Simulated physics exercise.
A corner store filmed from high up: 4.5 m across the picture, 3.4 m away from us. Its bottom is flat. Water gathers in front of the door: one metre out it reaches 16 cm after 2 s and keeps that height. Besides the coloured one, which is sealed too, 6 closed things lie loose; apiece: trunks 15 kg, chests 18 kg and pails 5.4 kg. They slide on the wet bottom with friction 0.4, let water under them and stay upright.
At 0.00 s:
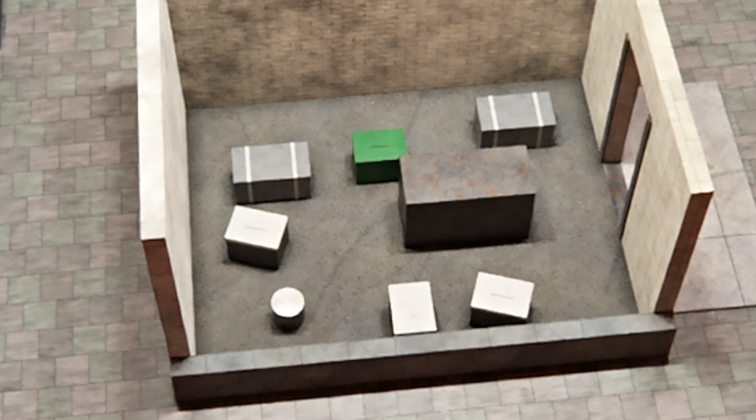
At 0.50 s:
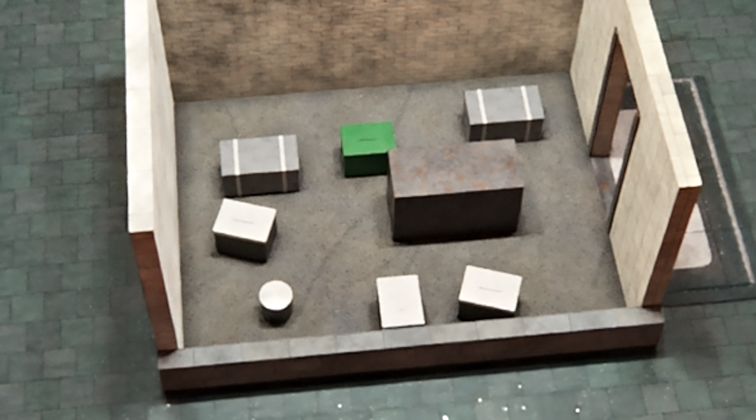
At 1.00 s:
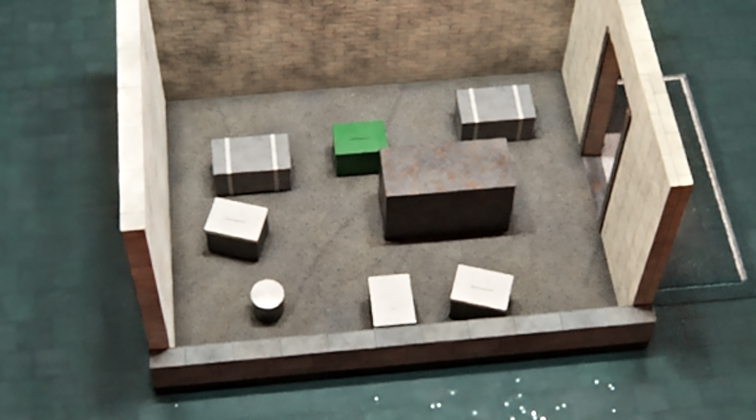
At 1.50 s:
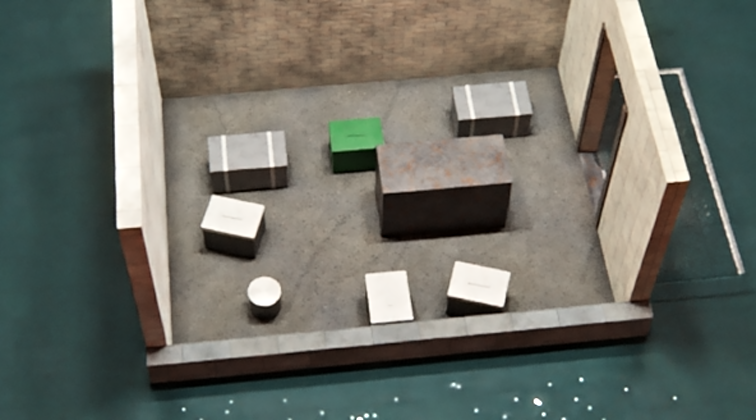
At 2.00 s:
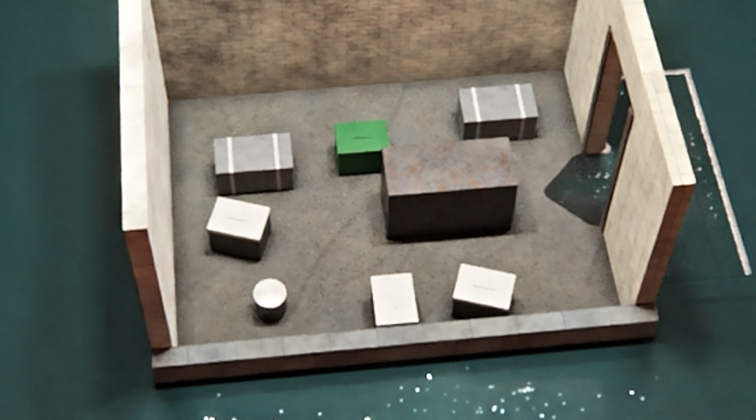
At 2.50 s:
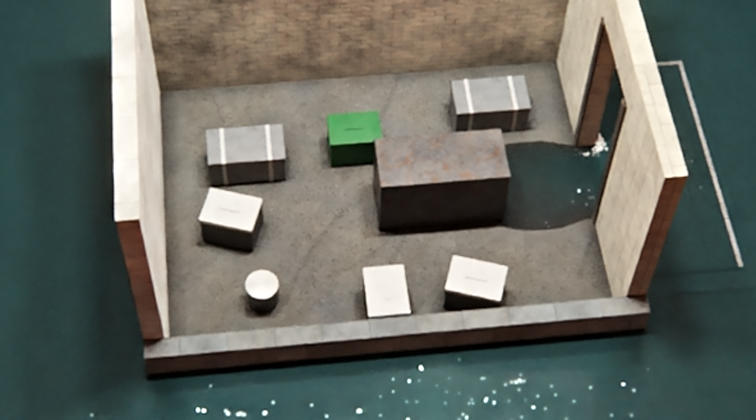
Dark green water floods the paving around a roofless corner store with pale walls, seen from high above by a slightly drifting camera. A green chest sits towards the back beside a big rusty-brown block, with two grey banded chests behind and left, and three white boxes and a white pail nearer the front. Water then enters through the right-hand doorway and spreads to the block, while everything inside stays put.
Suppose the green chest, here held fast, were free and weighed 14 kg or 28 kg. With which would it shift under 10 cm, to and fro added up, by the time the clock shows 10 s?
For it, the lower weight is enough.
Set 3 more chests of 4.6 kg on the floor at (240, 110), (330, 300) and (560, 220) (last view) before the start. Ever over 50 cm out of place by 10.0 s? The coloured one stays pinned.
In turn: More, less, over.
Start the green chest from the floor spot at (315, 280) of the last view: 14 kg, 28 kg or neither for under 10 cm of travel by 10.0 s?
The smaller is enough.
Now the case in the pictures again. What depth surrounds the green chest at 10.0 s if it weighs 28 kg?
About 4 cm.
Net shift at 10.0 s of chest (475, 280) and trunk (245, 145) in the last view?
In that order: 5 cm, 10 cm.
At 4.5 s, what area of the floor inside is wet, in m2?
About 7.0 m2.
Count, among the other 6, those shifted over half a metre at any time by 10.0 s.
1 of them.
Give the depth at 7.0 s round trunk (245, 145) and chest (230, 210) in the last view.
About 2 and 1 cm.
After 3.5 s the green chest would be 0 cm from its start with 14 kg and 0 cm from its start with 28 kg; 1 cm of water round it then.
After 4.5 s the green chest would be 0 cm from its start with 14 kg and 0 cm from its start with 28 kg; 3 cm of water round it then.
After 7.0 s the green chest would be 0 cm from its start with 14 kg and 0 cm from its start with 28 kg; 3 cm of water round it then.
After 10.0 s the green chest would be 0 cm from its start with 14 kg and 0 cm from its start with 28 kg; 4 cm of water round it then.
